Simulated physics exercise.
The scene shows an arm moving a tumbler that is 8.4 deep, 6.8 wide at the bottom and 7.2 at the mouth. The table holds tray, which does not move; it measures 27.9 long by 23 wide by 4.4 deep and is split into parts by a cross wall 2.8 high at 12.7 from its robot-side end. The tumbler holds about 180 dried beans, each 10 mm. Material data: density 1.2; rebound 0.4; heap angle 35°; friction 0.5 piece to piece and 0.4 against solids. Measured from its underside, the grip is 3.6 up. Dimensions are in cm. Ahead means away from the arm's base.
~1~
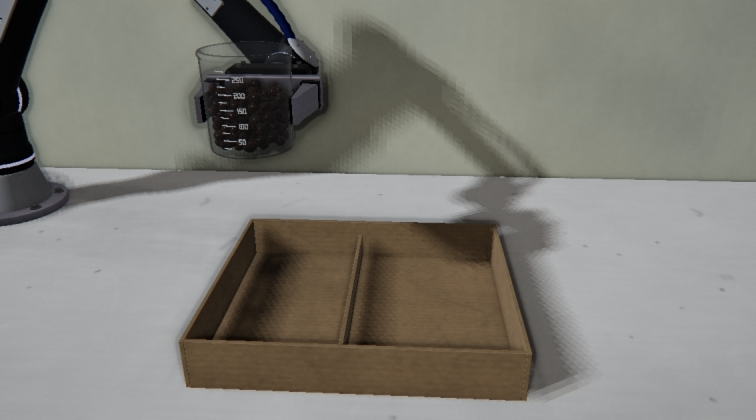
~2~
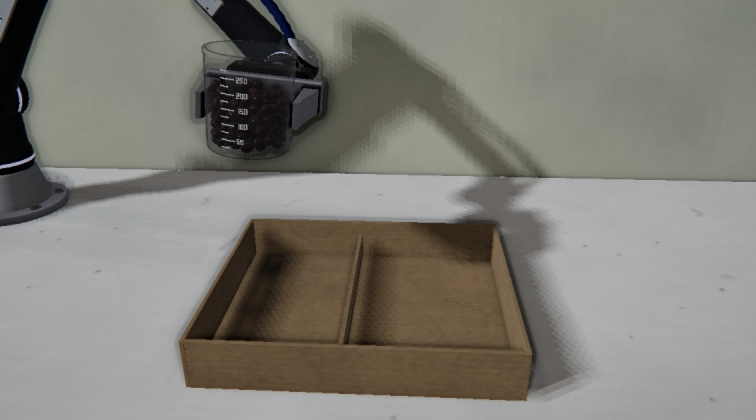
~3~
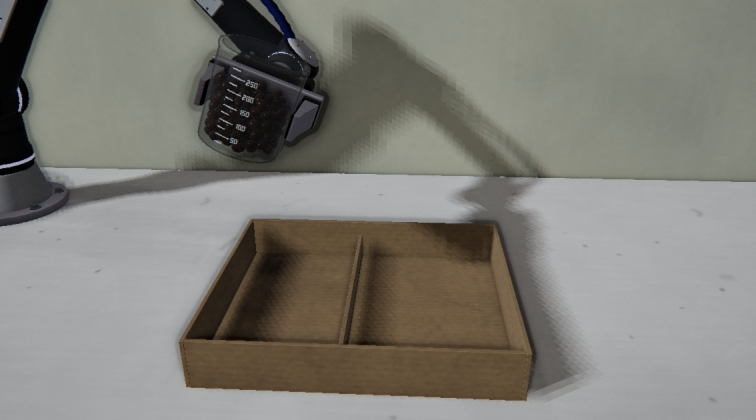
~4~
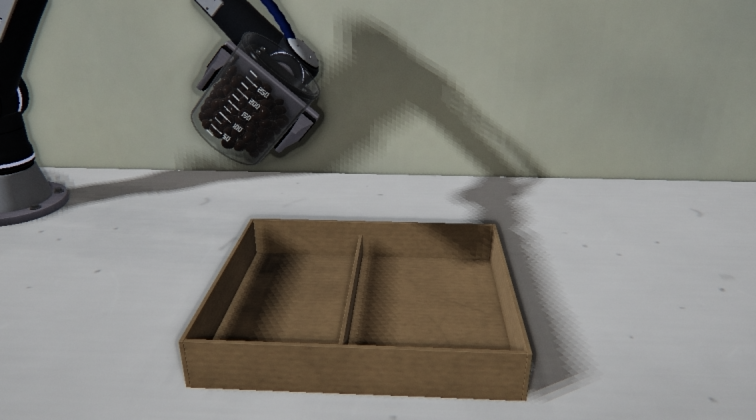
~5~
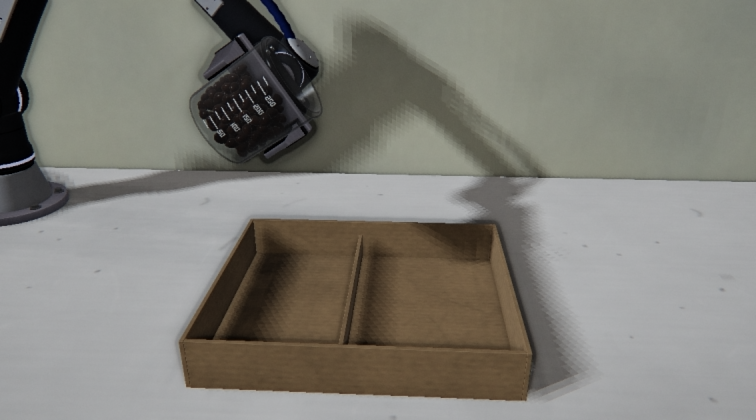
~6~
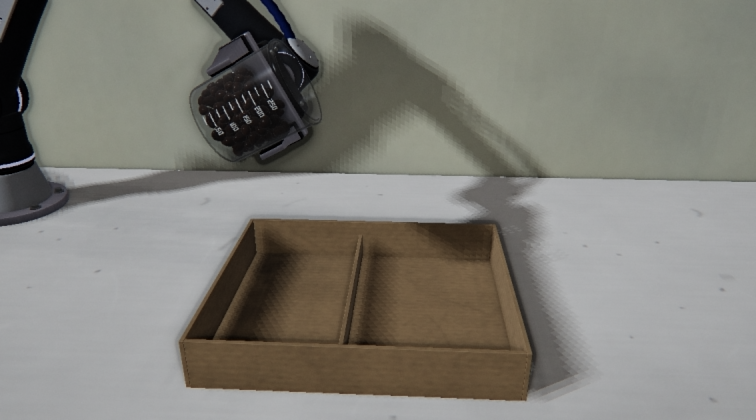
A robot arm held a clear measuring cup of dark beans up above and behind a still, brown, two-part tray, then steadily tilted it far over to the right, with the beans still inside.
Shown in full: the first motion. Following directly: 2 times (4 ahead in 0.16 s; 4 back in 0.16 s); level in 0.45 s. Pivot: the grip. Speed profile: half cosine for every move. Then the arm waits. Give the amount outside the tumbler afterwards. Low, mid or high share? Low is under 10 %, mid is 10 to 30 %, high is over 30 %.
A low share.
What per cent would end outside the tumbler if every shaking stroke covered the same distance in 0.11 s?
Roughly 15 in a hundred.
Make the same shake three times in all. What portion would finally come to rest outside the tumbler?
In that case, some 5 per cent.
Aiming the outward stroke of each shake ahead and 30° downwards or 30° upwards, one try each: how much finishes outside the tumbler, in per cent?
First try some 0 %, second try some 5 %.
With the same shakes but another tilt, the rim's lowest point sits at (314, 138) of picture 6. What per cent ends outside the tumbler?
I'd put it at roughly 25 %.
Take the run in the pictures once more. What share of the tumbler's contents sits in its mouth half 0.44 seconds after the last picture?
Share in the mouth half: About 30 %.
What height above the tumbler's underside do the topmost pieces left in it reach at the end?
7.5 cm.
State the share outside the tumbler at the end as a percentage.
Close to 5 in a hundred.
Then, 0.44 s after the last picture, tilted 62° forward, highest piece 23 above the table; 176 in the tumbler, 4 in the robot-side part, 1 in the far-side part.
Then, 0.87 s after the last picture, tilted 29° forward, highest piece 24 above the table; 175 in the tumbler, 5 in the robot-side part, 1 in the far-side part.
Then, 1.29 s after the last picture, level, highest piece 25 above the table; 175 in the tumbler, 5 in the robot-side part, 1 in the far-side part.
Then, 2.34 s after the last picture, level, highest piece 25 above the table; 175 in the tumbler, 5 in the robot-side part, 1 in the far-side part.
Final count, 175 in the tumbler, 5 in the robot-side part, 1 in the far-side part. That is 3 % outside the tumbler.
